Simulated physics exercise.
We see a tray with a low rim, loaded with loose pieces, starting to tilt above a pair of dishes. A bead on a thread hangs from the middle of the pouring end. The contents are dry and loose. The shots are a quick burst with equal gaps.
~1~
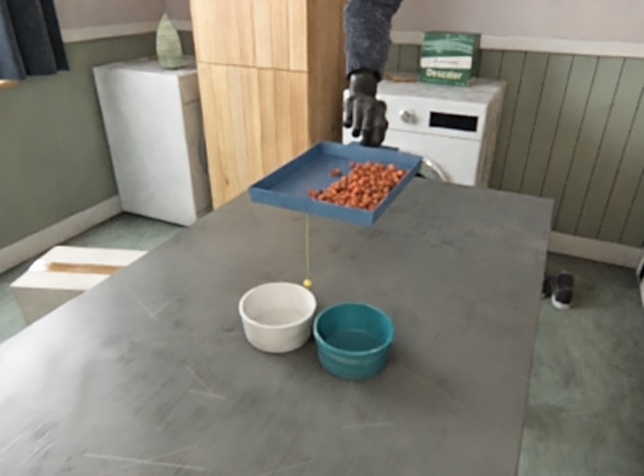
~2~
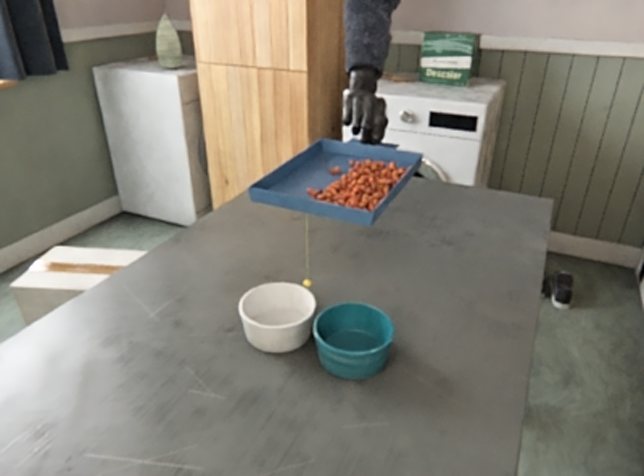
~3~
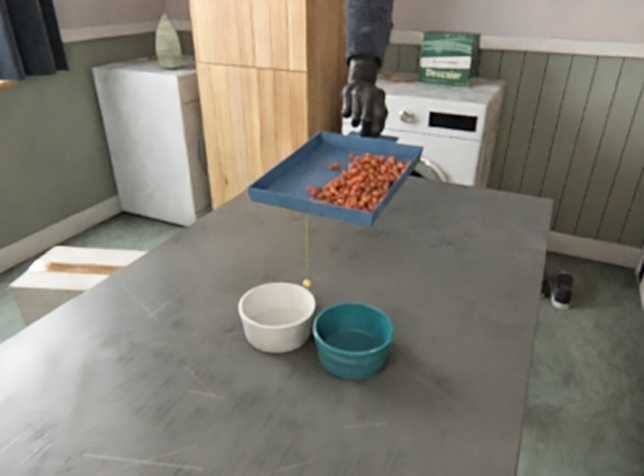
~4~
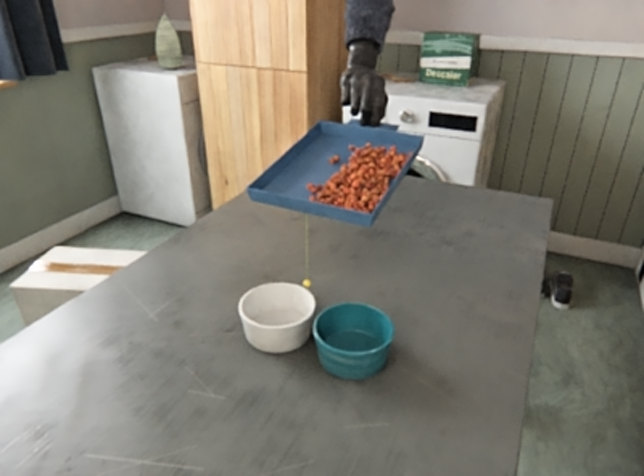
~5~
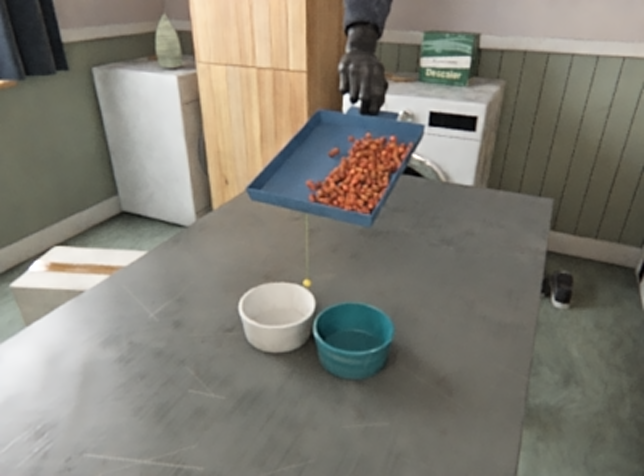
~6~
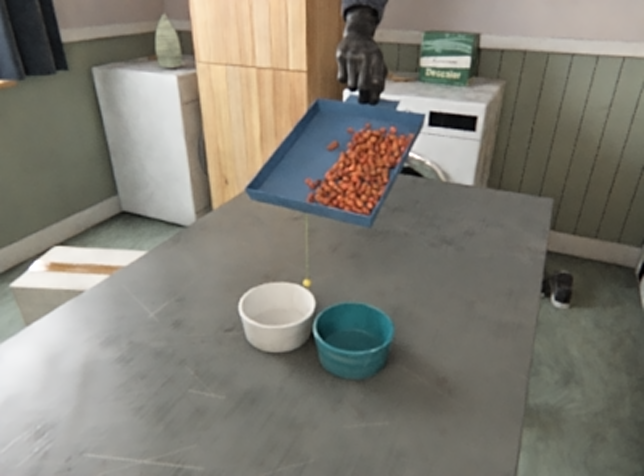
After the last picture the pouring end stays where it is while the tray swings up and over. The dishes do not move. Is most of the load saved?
In the dishes lies the larger part of it.
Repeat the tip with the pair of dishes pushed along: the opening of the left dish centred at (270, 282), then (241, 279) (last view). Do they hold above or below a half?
First the smaller part, then below a half.
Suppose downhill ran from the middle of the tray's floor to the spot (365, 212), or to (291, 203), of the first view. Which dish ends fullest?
First the right-hand dish, then the left dish.
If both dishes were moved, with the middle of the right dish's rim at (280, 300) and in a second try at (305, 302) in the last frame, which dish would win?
The first try: The right-hand dish. The second: The dish on the right.
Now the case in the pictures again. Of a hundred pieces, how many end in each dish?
For the left dish some 30 %, for the right dish some 50 %.
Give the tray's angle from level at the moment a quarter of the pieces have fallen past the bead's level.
Roughly 110°.
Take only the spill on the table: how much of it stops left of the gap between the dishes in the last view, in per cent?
Roughly 80 in a hundred.
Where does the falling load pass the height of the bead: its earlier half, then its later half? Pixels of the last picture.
First near (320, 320), later near (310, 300).
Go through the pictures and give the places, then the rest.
Corners of the pouring end at (251, 187) and (372, 211), level; middle of the load at (361, 189), clay pellets; left dish at (259, 336); right dish at (338, 362); bead on its thread at (308, 283), in the first picture.
Corners of the pouring end at (250, 187) and (371, 211), level; middle of the load at (361, 188), in the second picture.
Corners of the pouring end at (250, 187) and (371, 212), tipped barely, level across its low end; middle of the load at (360, 185), in the third picture.
Corners of the pouring end at (249, 187) and (370, 213), tipped a little, level across its low end; middle of the load at (360, 181), in the fourth picture.
Corners of the pouring end at (248, 187) and (370, 214), tipped a little, level across its low end; middle of the load at (360, 176), in the fifth picture.
Corners of the pouring end at (247, 187) and (370, 216), tipped clearly, level across its low end; middle of the load at (359, 170); left dish at (259, 336); right dish at (338, 362), in the sixth picture.
Soon, tray tipped steeply; nearly all on the tray; a stray few in the right dish; a stray few in the left dish; a stray few in the air.
A while on, tray tipped past a quarter turn; about two thirds on the tray; a stray few in the right dish; a small part in the left dish; a stray few outside both; about a third in the air.
Towards the end, tray tipped past a quarter turn; about half in the right dish; about a third in the left dish; about a quarter outside both.
Finally, tray tipped past a quarter turn; about half in the right dish; about a third in the left dish; about a quarter outside both.
